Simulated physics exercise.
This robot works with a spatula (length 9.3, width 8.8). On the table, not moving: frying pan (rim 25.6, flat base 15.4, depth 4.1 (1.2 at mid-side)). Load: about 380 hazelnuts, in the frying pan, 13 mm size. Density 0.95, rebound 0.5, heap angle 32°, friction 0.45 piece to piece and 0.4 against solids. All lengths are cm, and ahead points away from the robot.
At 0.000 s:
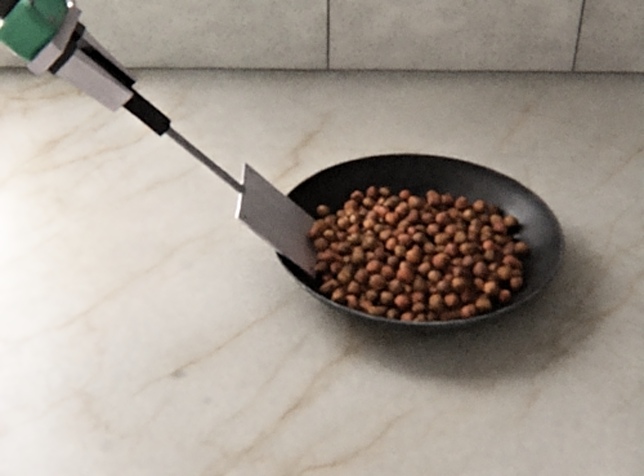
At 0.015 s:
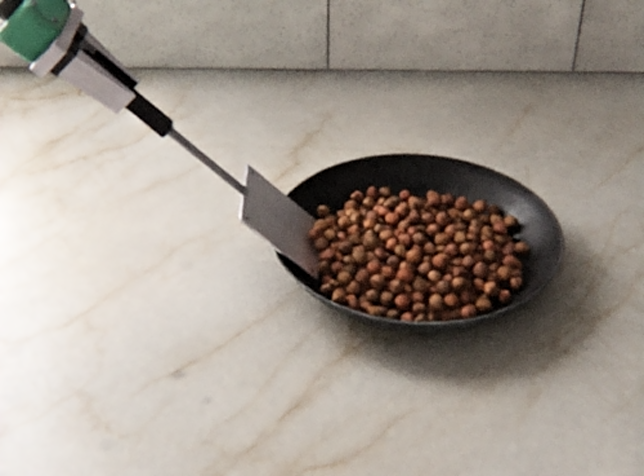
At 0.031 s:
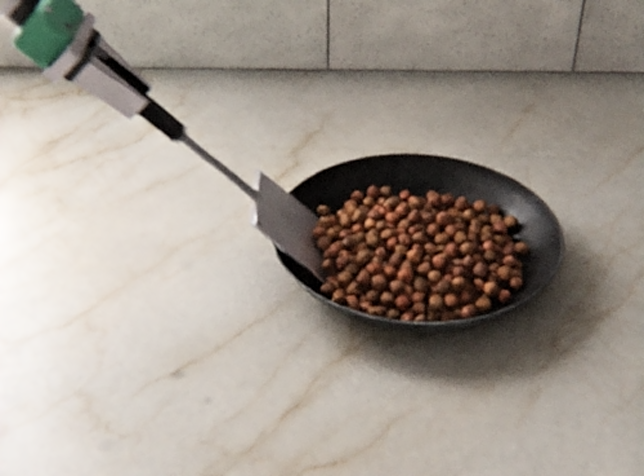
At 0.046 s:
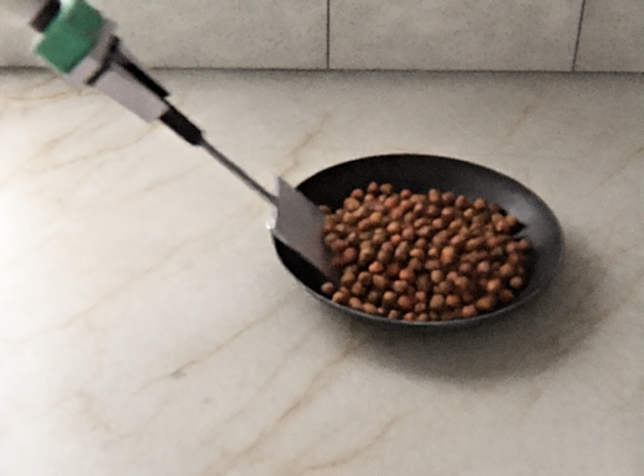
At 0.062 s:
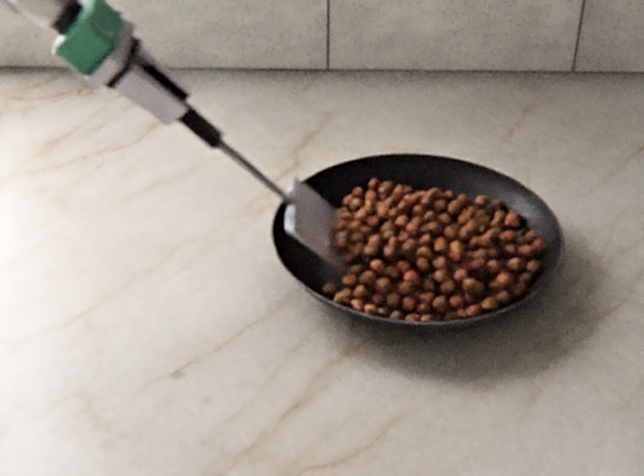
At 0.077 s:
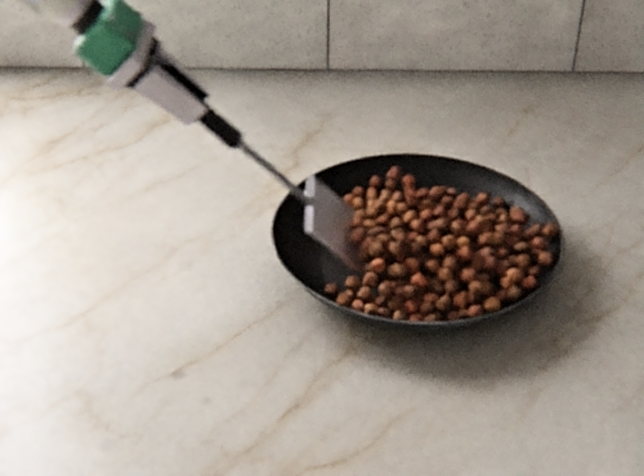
A robot arm slides a spatula rightward through the pan, pushing the hazelnuts to the right.
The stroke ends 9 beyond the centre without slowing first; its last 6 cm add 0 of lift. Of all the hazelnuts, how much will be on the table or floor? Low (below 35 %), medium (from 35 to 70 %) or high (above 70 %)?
A medium share, from 35 to 70 %, ends on the table or floor.
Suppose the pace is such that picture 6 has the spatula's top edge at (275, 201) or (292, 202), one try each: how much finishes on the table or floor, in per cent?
About 25 and 30 per cent.
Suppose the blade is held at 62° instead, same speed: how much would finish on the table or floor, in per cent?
It would be near 50 per cent.
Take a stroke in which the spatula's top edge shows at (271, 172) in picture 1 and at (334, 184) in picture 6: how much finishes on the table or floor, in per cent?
Some 50 per cent.
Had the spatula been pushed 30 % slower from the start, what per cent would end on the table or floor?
Then about 30 per cent.
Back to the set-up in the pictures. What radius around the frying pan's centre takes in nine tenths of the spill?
About 40 cm.
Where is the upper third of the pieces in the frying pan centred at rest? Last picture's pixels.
Around (503, 248).
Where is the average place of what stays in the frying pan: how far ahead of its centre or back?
Roughly 3.0 cm ahead.
After 0.11 s, sloping 45°, highest piece 8 above the table; 373 in the frying pan, 3 on the blade or in flight.
After 0.15 s, sloping 45°, highest piece 8 above the table; 369 in the frying pan, 7 on the blade or in flight.
After 0.37 s, sloping 45°, highest piece 8 above the table; 214 in the frying pan, 137 on the table or floor, 25 on the blade or in flight.
After 1.42 s, sloping 45°, highest piece 4 above the table; 214 in the frying pan, 162 on the table or floor.
In the end, 214 in the frying pan, 162 on the table or floor. That is 43 % on the table or floor.
